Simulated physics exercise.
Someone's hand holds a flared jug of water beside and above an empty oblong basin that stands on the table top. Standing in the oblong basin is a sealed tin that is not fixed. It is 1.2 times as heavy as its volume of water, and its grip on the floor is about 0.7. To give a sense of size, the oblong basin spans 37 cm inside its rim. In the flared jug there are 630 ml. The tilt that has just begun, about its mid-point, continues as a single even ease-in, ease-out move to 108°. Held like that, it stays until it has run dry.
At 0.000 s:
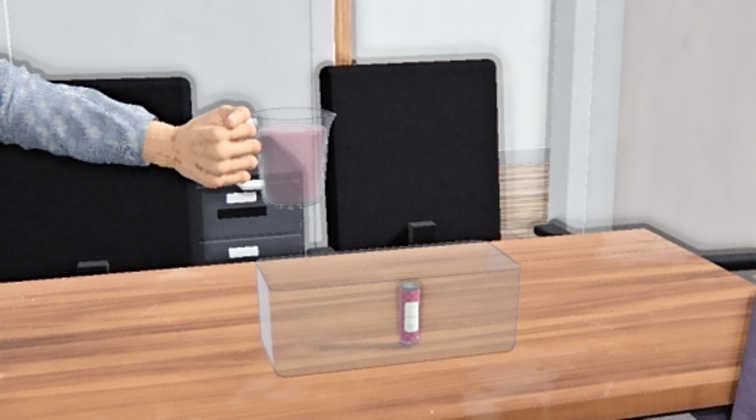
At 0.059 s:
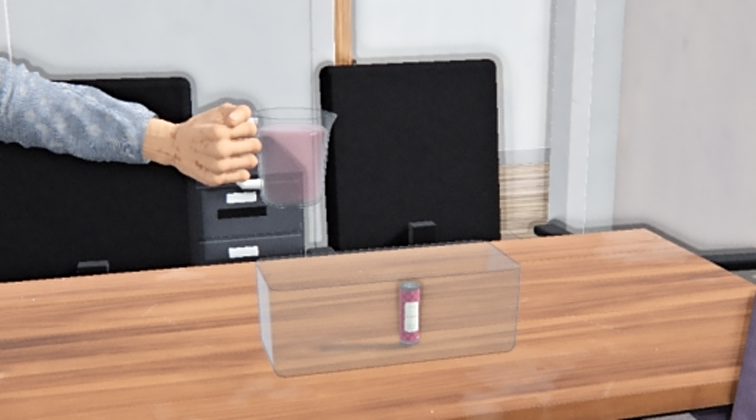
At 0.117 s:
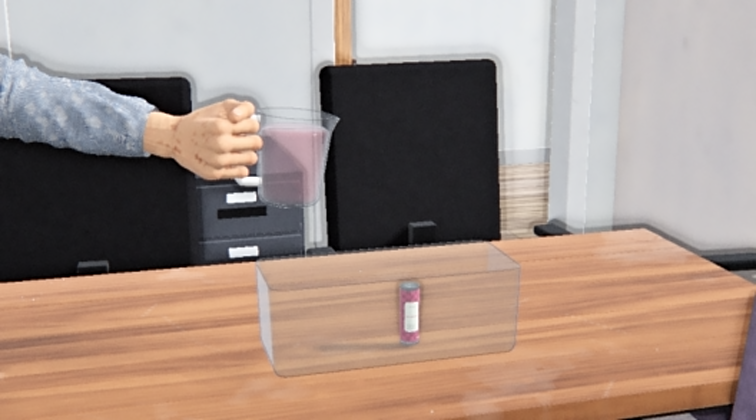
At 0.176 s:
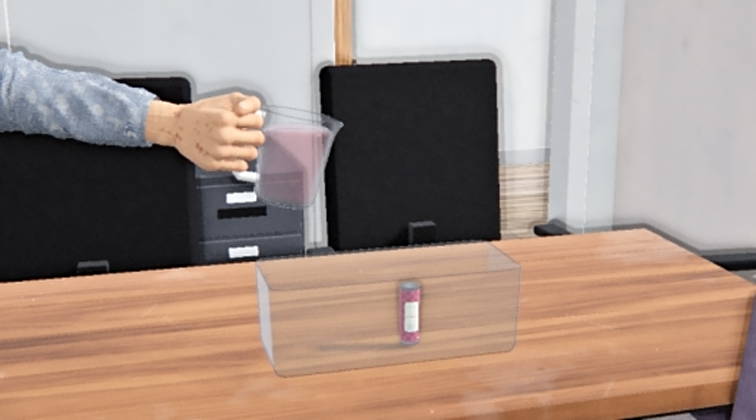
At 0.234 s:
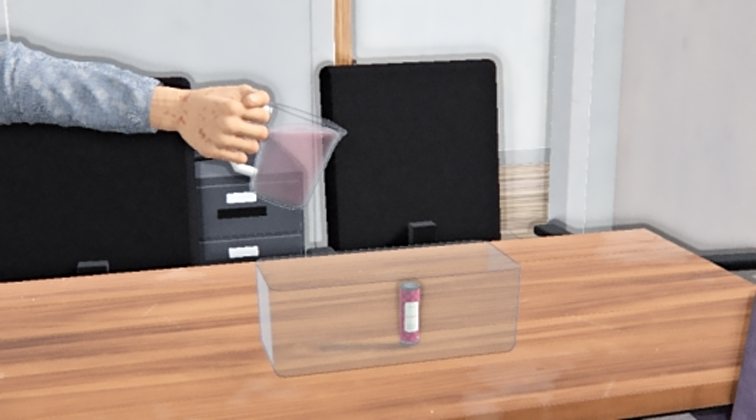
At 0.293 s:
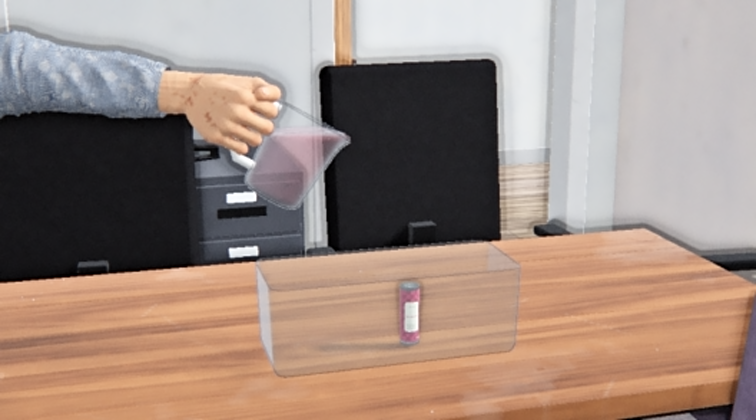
A flared jug of pinkish water, held by its handle in a person's hand, hangs almost upright above an empty clear oblong basin on a wooden table. The hand then tilts it steadily to the right, its rim lowering and the water shifting toward that side, while the basin and small tin stay still.
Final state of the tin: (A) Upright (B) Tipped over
Option B: Tipped over.
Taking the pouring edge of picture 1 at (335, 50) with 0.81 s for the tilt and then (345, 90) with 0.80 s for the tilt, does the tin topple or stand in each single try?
In the first try it comes down; in the second it comes down.
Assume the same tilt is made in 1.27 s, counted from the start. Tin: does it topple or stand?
With that tilt, the tin tips.
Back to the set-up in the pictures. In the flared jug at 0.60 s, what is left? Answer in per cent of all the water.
Portion remaining: Approx. 60 per cent.
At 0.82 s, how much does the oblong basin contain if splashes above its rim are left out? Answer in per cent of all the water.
About 70 %.
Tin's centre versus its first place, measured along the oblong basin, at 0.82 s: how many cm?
Centre to centre, close to 4 cm.
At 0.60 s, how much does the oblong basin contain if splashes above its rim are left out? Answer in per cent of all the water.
Around 12 percent.
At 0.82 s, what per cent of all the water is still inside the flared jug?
Roughly 12 percent remains.
By 0.60 s the tilt is 91° and 60 per cent is still to pour; the tin stands where it began.
By 0.82 s the tilt is 108° and 12 per cent is still to pour; the tin leans 16°.
By 1.06 s the tilt is 108° and 1 per cent is still to pour; the tin lies on its side.
By 1.31 s the tilt is 108° and 0 per cent is still to pour; the tin lies on its side.
At rest the tin lies on its side.
